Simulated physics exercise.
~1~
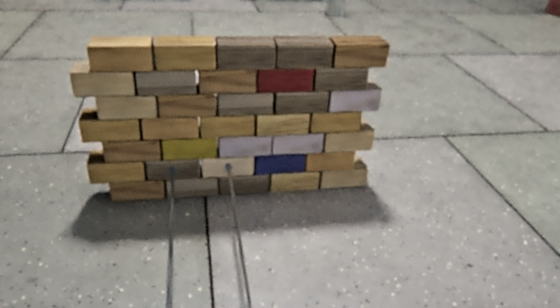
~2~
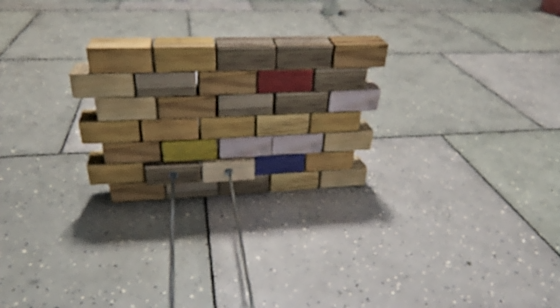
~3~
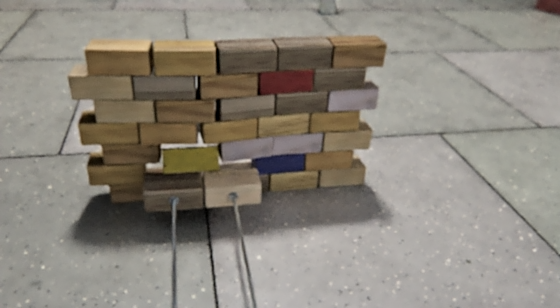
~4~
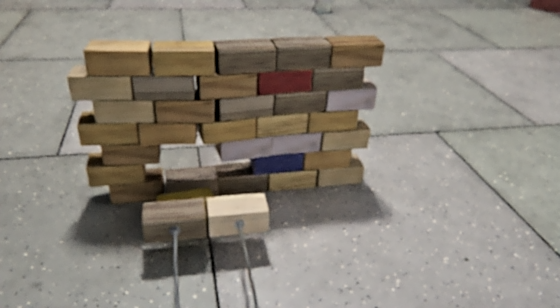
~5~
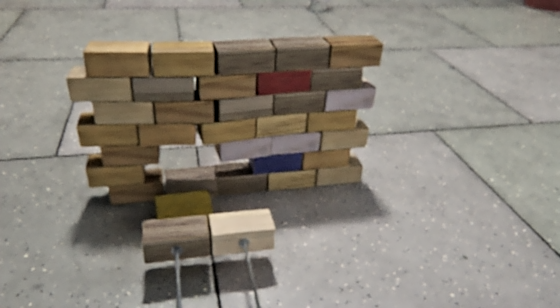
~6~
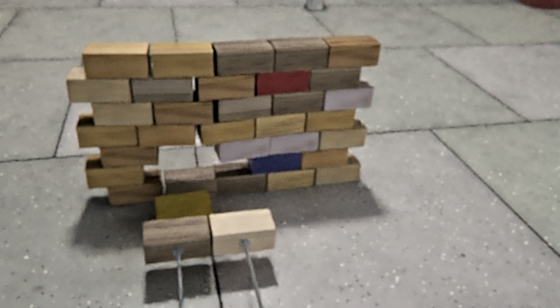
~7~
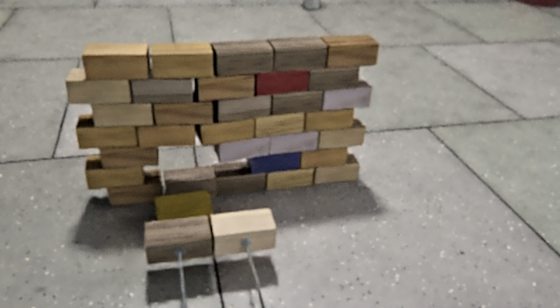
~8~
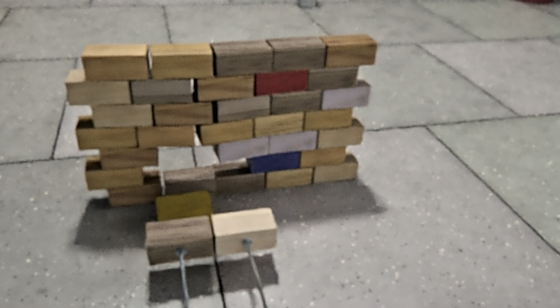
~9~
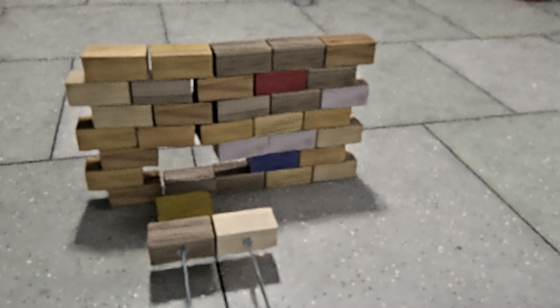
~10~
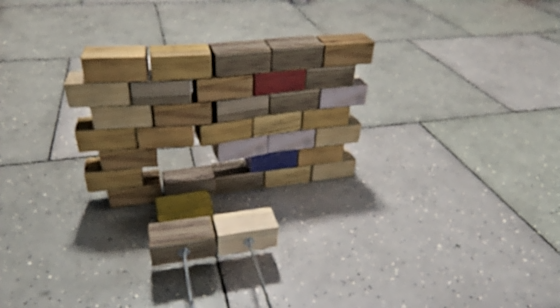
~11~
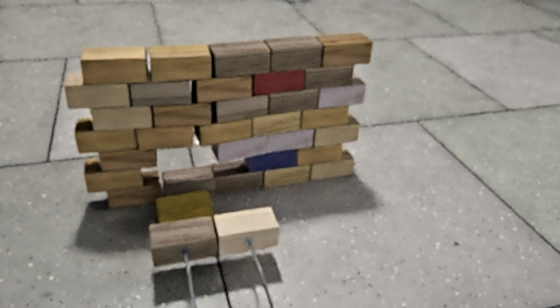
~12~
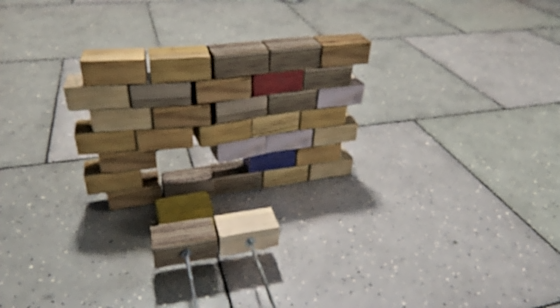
Two thin rods drew a pair of wooden blocks out from the bottom of a small block wall, and the yellow block above them tipped and dropped to the floor behind the pair, leaving a gap while the rest stayed standing.
